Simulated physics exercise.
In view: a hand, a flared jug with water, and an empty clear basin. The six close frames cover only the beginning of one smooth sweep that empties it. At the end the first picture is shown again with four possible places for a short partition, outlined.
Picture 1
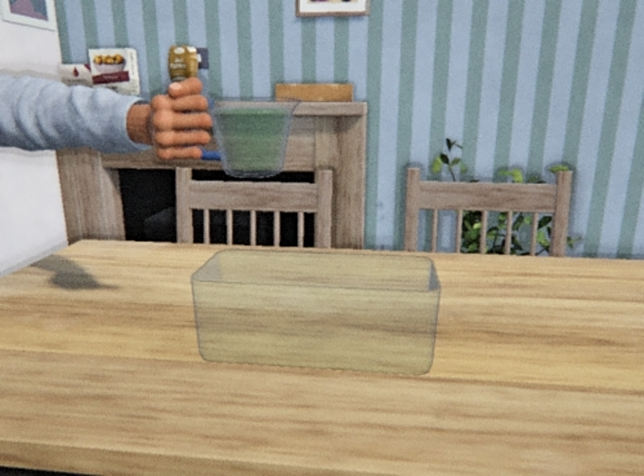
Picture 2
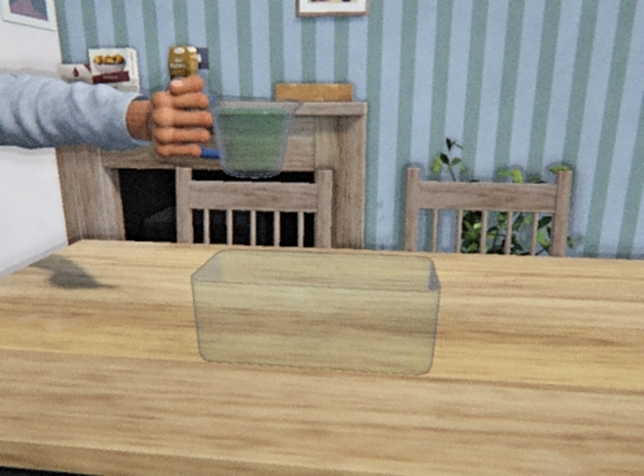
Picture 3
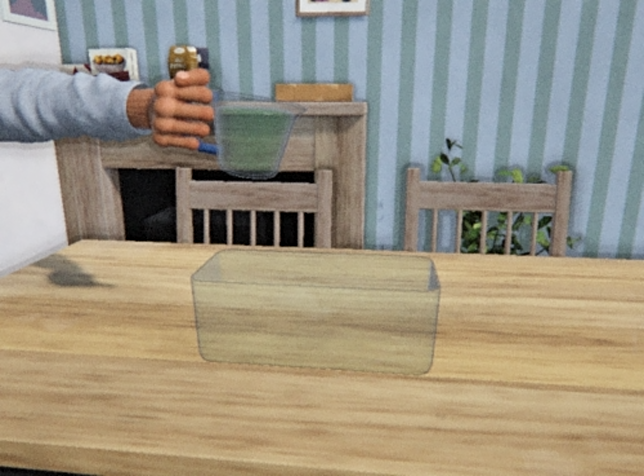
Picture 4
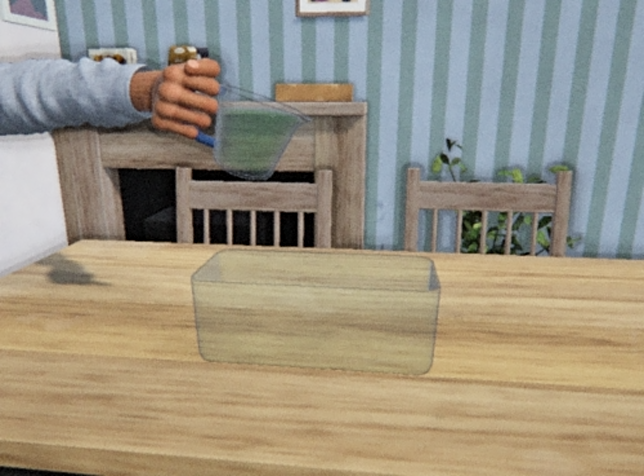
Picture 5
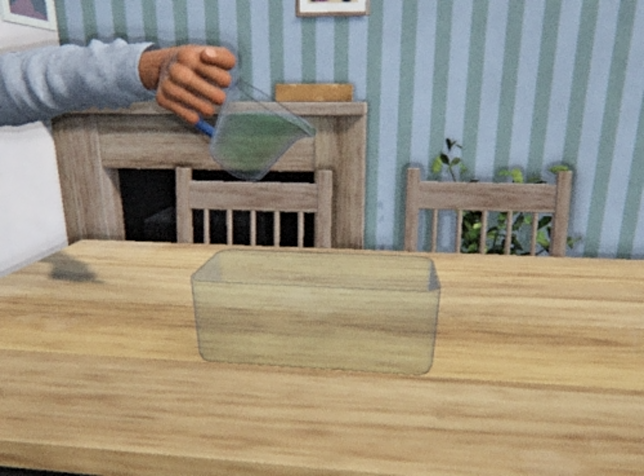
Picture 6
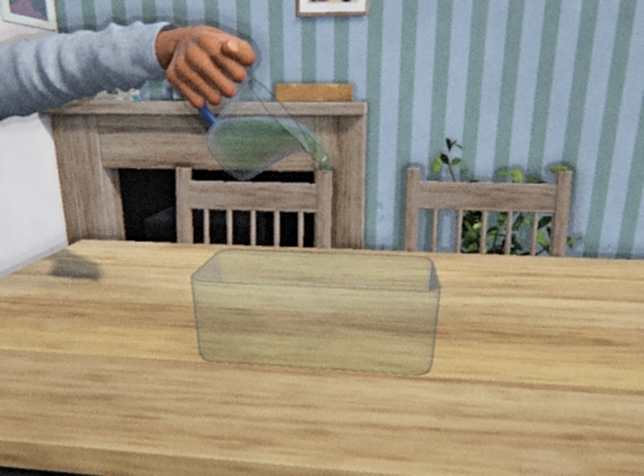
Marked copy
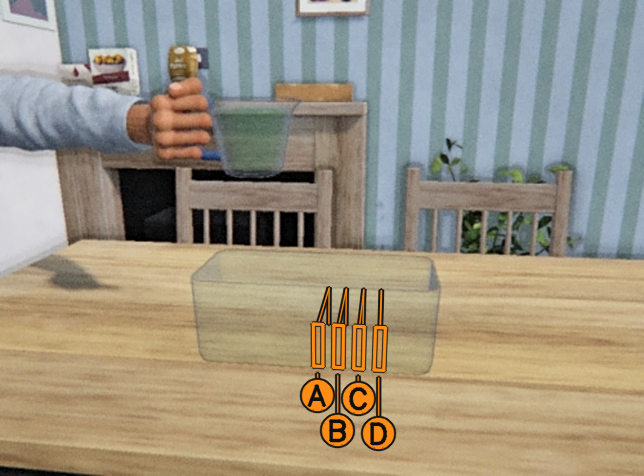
Hand holding a clear jug of greenish water above an empty basin, tilting it rightward until water reaches over the lip.
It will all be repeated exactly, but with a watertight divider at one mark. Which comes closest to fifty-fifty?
B works best here.
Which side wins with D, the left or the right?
The left side.
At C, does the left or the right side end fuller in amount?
The left side.
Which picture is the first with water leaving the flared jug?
In picture 5.
In orange, A at (317, 373); B at (337, 374); C at (358, 376); D at (378, 377).
With A, about 21 % ends left of the wall and 77 % right of it.
With B, about 51 % ends left of the wall and 46 % right of it.
With C, about 80 % ends left of the wall and 16 % right of it; 4 % is lost outside.
With D, about 91 % ends left of the wall and 3 % right of it; 6 % is lost outside.
